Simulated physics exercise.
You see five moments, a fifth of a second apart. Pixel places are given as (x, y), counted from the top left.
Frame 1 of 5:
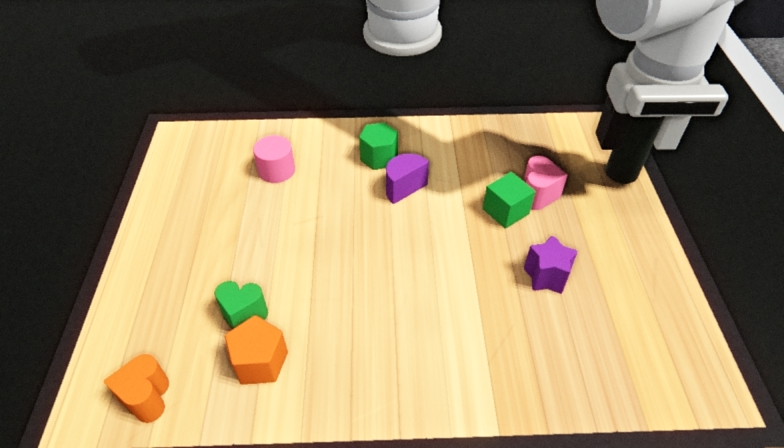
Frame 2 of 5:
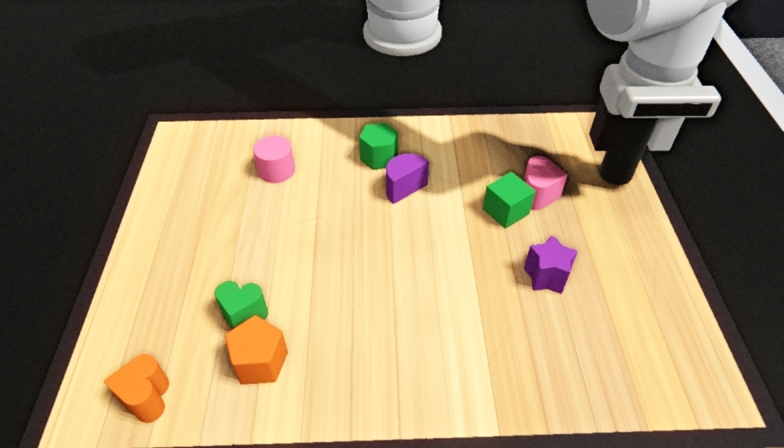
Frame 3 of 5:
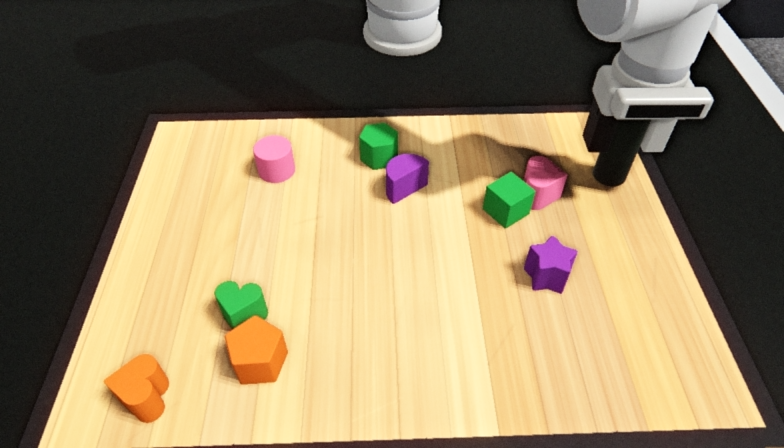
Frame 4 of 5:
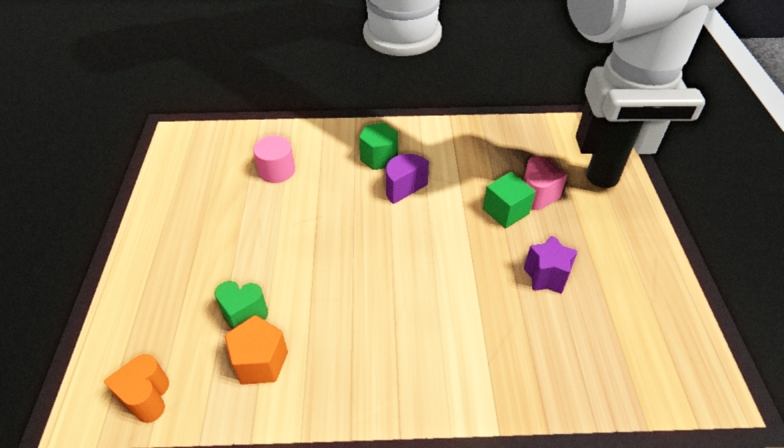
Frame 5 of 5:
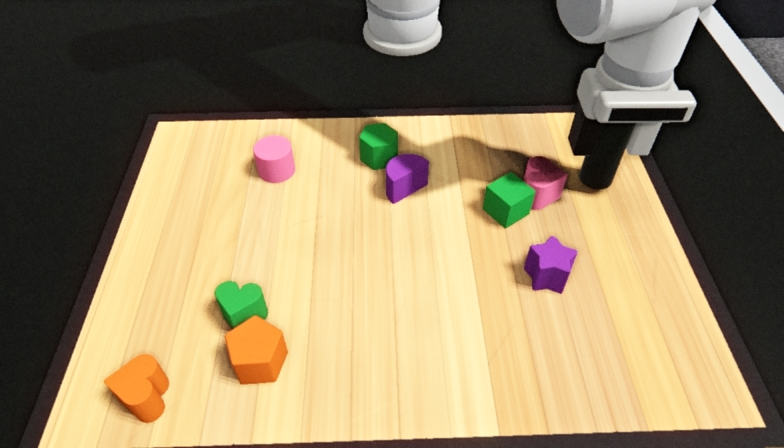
A robot arm with a black rod slid slightly left along the right side of a wooden board, drawing nearer a pink heart beside a green block, while all the colorful blocks stayed still.
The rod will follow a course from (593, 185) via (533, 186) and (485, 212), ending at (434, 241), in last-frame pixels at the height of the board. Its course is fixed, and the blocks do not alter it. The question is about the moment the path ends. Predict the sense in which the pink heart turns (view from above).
From the top: Counterclockwise.
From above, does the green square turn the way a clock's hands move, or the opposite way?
From above, it turns clockwise.
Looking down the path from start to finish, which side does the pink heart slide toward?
Left-hand side.
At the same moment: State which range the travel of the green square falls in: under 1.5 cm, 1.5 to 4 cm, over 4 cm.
Distance: More than 4 cm.
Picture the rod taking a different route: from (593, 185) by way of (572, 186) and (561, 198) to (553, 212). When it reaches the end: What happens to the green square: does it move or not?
That block is going to get moved.
The first path, step by step. One third of the way, rod at (533, 180); green square at (497, 199), turned 30° clockwise; pink heart at (523, 183), turned 35° anticlockwise.
Two thirds of the way, rod at (486, 206); green square at (464, 230), turned 65° clockwise; pink heart at (494, 215), turned 60° anticlockwise.
At the end, rod at (435, 234); purple half-round block not moved; green square at (459, 242), turned 90° clockwise; pink heart at (493, 224), turned 80° anticlockwise.
